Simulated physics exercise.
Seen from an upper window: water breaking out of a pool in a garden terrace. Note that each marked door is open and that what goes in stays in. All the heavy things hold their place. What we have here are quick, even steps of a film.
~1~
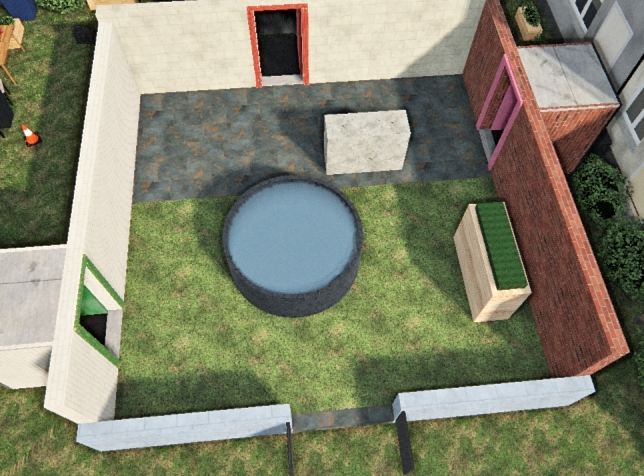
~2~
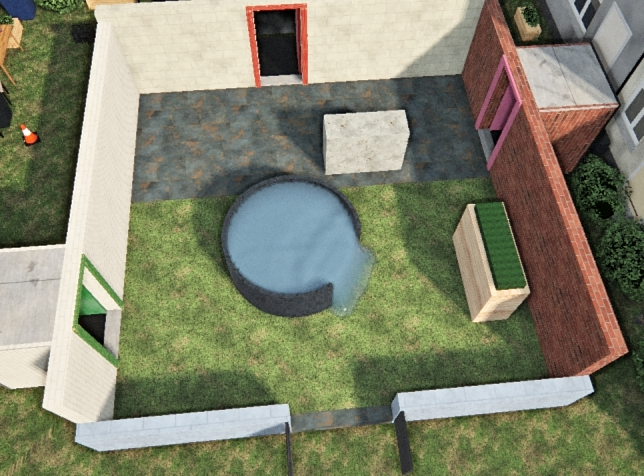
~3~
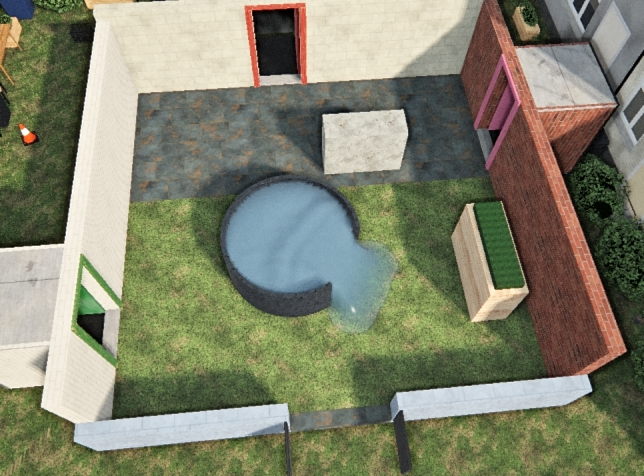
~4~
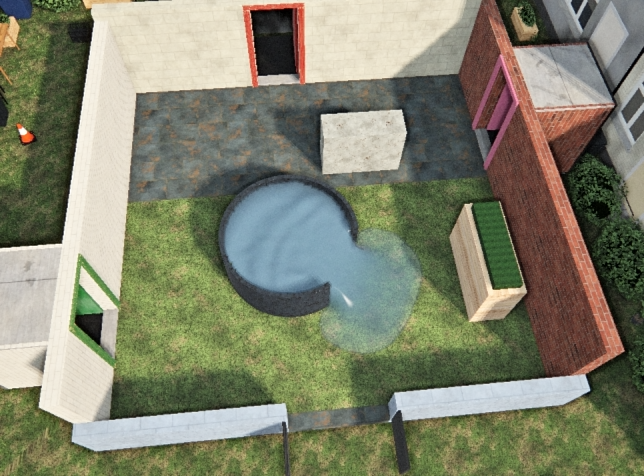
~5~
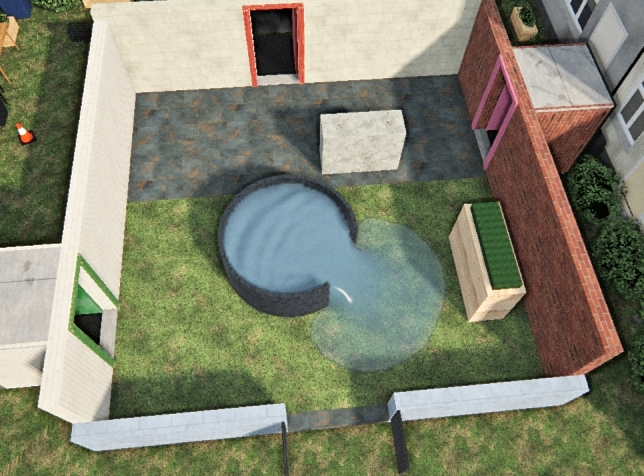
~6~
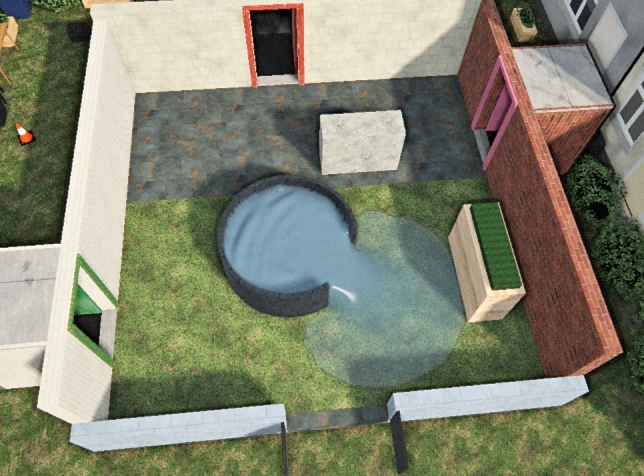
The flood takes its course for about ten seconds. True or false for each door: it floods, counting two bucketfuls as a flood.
Green door - false; red door - false; pink door - true.
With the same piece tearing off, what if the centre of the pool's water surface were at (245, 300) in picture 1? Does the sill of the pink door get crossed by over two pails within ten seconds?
Result for the pink door - it stays safely beneath.
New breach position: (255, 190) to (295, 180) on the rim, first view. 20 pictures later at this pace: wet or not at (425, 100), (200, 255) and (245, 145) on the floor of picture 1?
Taken one by one: Sodden, then unaffected, then sodden.
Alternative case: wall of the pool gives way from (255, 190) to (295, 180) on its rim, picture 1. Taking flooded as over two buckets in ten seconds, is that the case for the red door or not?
Red door goes over.
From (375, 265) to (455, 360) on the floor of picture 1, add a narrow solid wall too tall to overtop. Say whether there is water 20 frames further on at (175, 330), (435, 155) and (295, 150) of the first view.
Untouched; submerged; untouched.
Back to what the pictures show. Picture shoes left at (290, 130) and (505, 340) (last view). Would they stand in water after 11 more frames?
Point one: Unflooded. Point two: Swamped.
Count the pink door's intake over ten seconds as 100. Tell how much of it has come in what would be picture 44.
About 35 %.
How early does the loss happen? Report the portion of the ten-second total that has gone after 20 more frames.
20 per cent.
A moment on, water covers 20 % of the floor; the green door not reached, the red door not reached, the pink door not reached.
Next, water covers 25 % of the floor; the green door not reached, the red door not reached, the pink door not reached.
Then, water covers 40 % of the floor; the green door not reached, the red door not reached, the pink door under two buckets in.
Later, water covers 60 % of the floor; the green door not reached, the red door not reached, the pink door under two buckets in.
In the end, water covers 95 % of the floor; the green door wet at the sill, nothing in, the red door wet at the sill, nothing in, the pink door over two buckets in.
